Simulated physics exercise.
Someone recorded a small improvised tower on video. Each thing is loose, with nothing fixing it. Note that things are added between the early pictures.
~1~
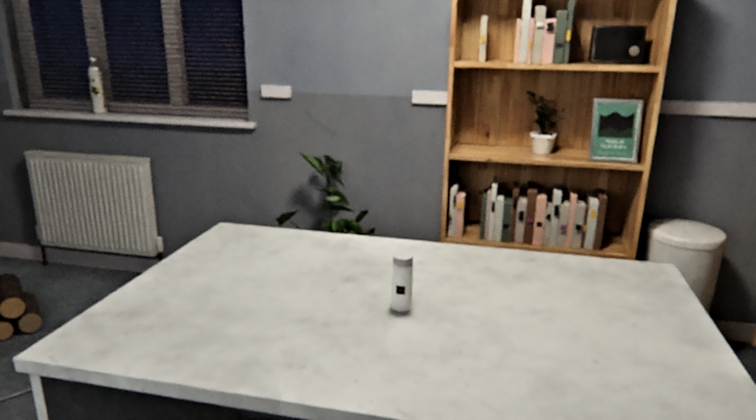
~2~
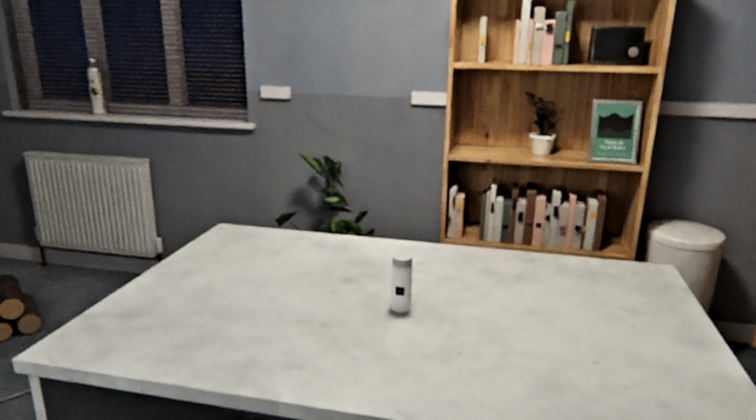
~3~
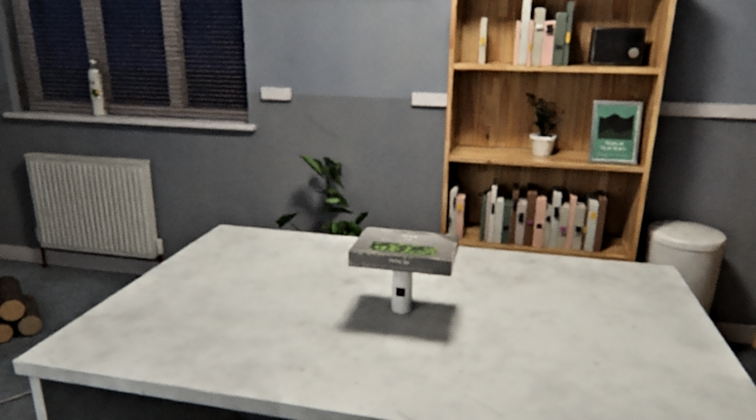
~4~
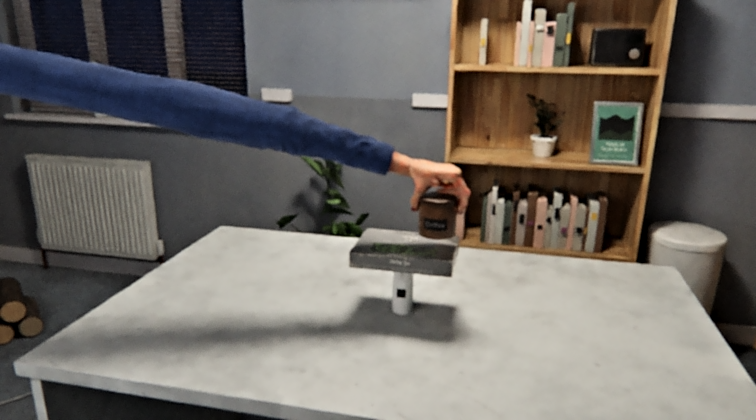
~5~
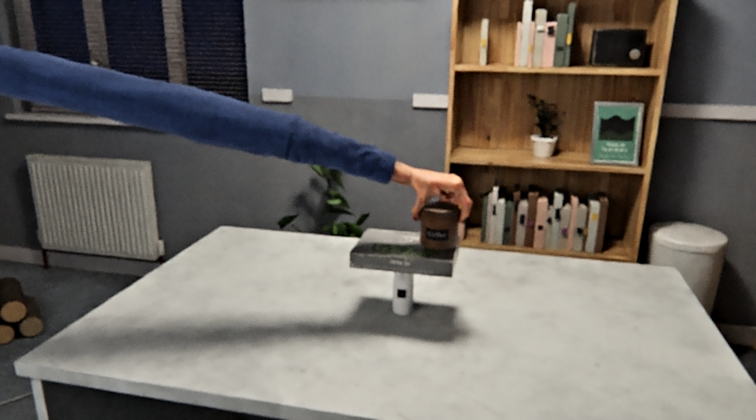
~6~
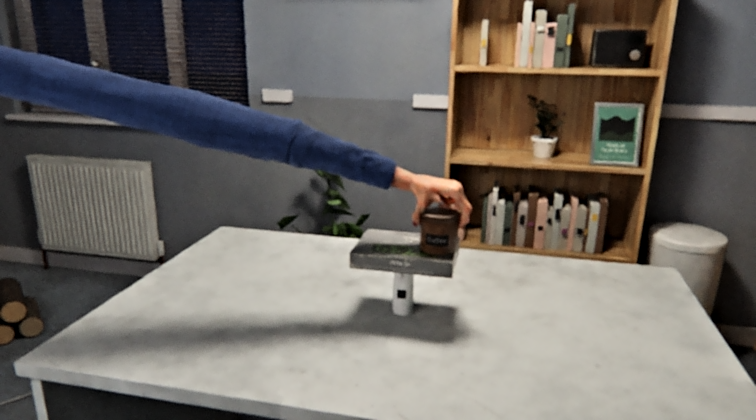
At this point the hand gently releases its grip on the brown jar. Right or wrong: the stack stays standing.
Wrong, it topples.
Then, 0.40 s after the last picture, brown jar now fallen; grey packet tipped 65° from how it was.
Then, 0.50 s after the last picture, grey packet now fallen.
Then, 0.90 s after the last picture, things are still on the move.
By the end, fallen, grey packet and brown jar; white shaker in place. The stack comes apart.
